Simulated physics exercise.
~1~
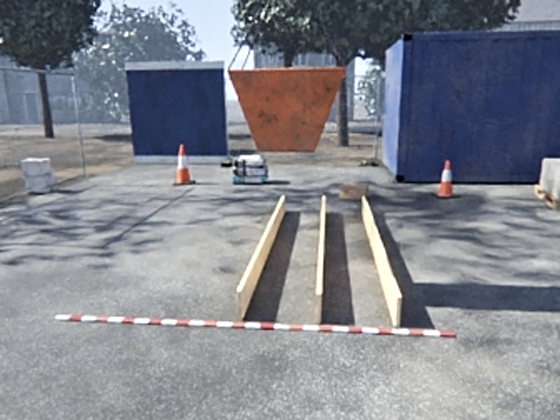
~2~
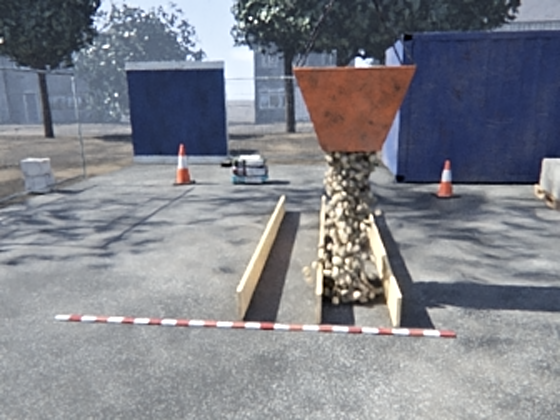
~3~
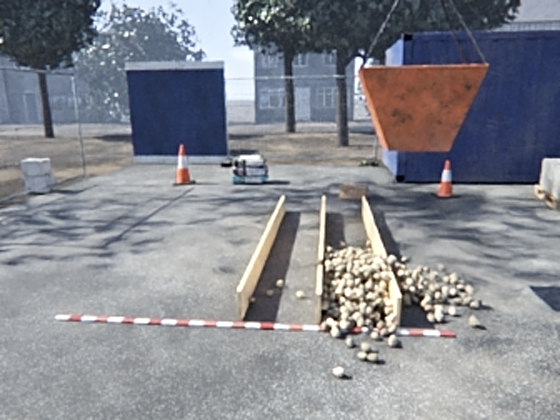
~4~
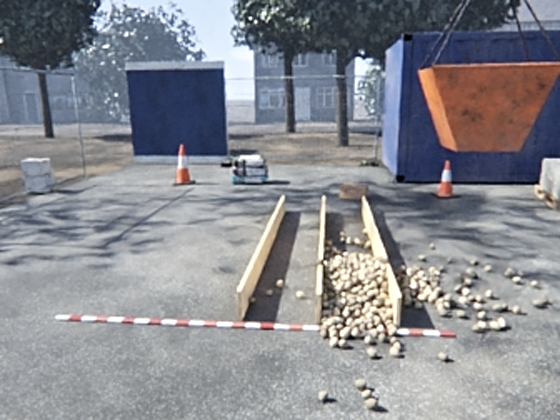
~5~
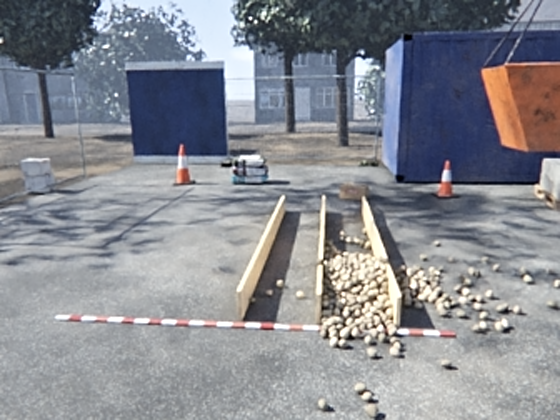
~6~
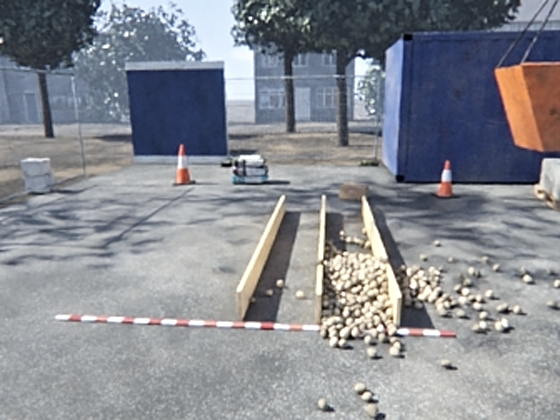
Orange skip gliding right and dumping pale cobbles mostly between the right-hand planks, some scattering beyond, the left bay nearly empty.
